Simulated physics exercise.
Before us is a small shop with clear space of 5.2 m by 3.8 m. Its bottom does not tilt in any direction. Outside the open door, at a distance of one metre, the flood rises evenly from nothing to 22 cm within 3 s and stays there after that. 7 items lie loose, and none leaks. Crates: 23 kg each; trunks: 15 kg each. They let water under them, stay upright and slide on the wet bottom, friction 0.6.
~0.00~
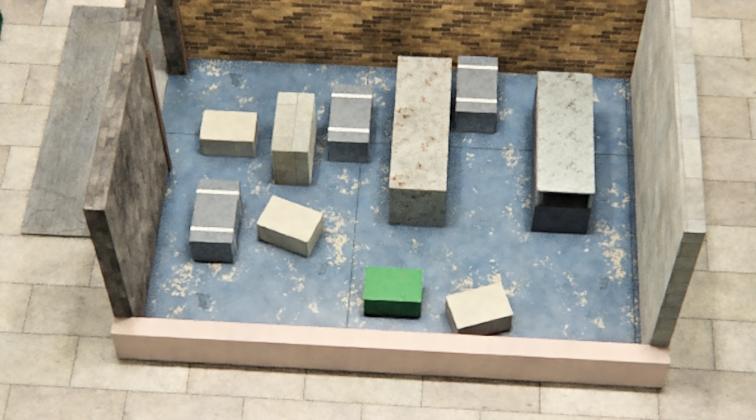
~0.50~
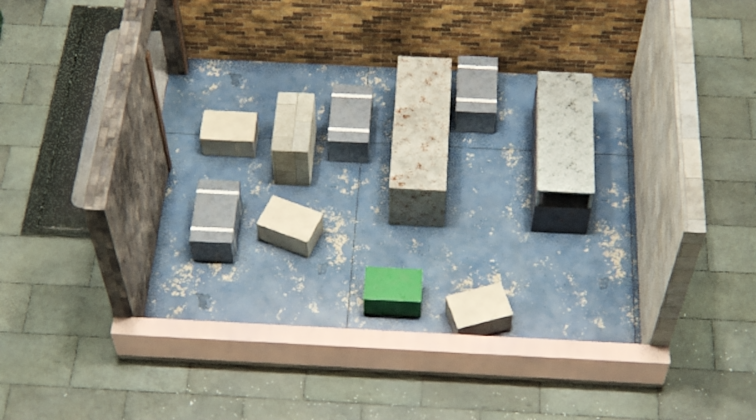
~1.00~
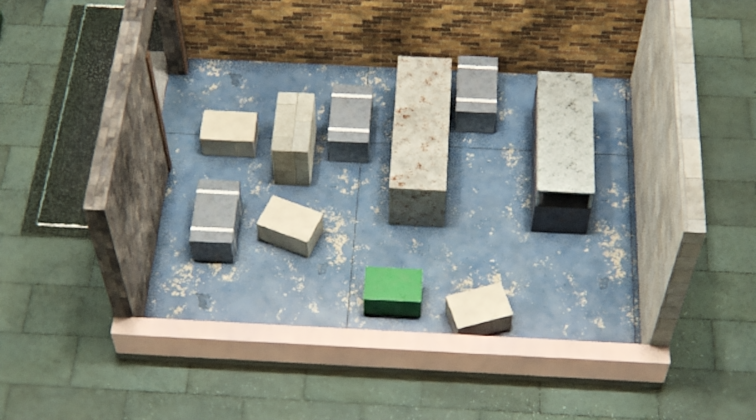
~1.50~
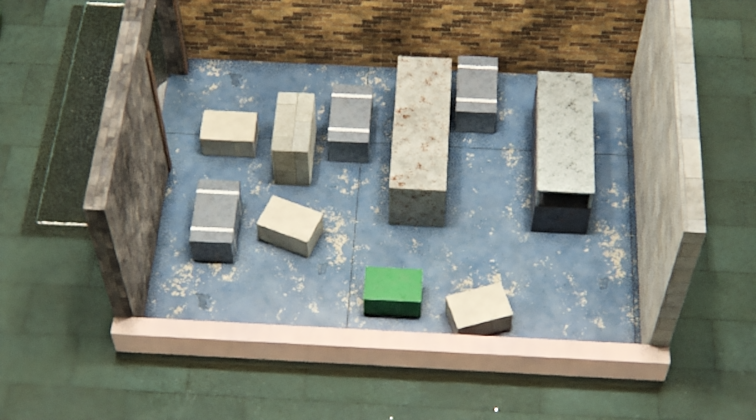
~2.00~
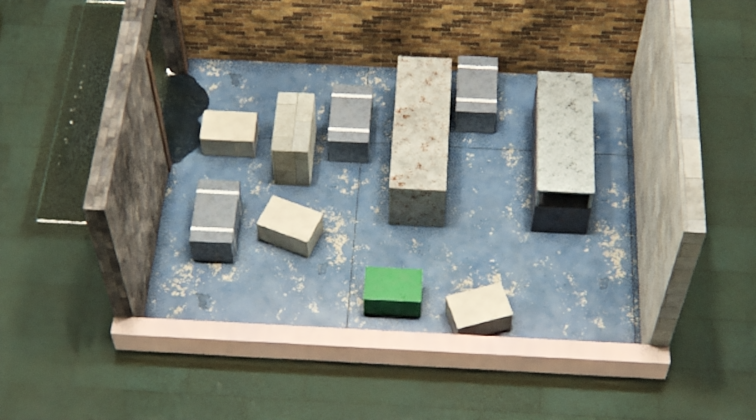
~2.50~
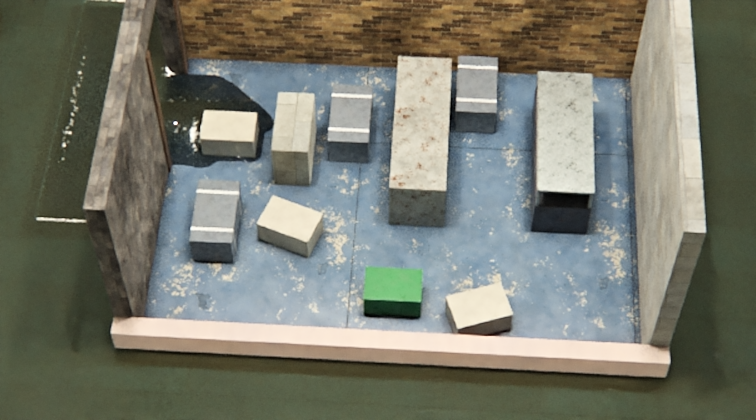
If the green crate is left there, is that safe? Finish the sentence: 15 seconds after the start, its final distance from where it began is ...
More than a metre.
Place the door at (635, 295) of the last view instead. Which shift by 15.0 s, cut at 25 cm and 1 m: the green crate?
As for the green crate, it winds up a long way off.
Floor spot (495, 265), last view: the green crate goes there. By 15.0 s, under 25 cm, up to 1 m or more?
By then it winds up well off.
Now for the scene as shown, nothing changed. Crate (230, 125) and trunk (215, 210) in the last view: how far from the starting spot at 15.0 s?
In turn: 80 cm, 100 cm.
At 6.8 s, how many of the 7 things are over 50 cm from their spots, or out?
It comes to 3.
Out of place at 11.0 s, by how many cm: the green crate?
Around 30 centimetres.
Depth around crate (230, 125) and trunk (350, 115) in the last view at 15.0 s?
Roughly 12 and 10 cm.
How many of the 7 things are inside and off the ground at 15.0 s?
At that moment it comes to 7.
After 3.5 s the green crate is near (393, 284), 0.0 m from its start, aground; 0 afloat.
After 6.8 s the green crate is near (393, 284), 0.0 m from its start, aground; 2 afloat.
After 11.0 s the green crate is near (422, 293), 0.3 m from its start, afloat; 6 afloat.
After 15.0 s the green crate is near (487, 152), 2.0 m from its start, afloat; 7 afloat.
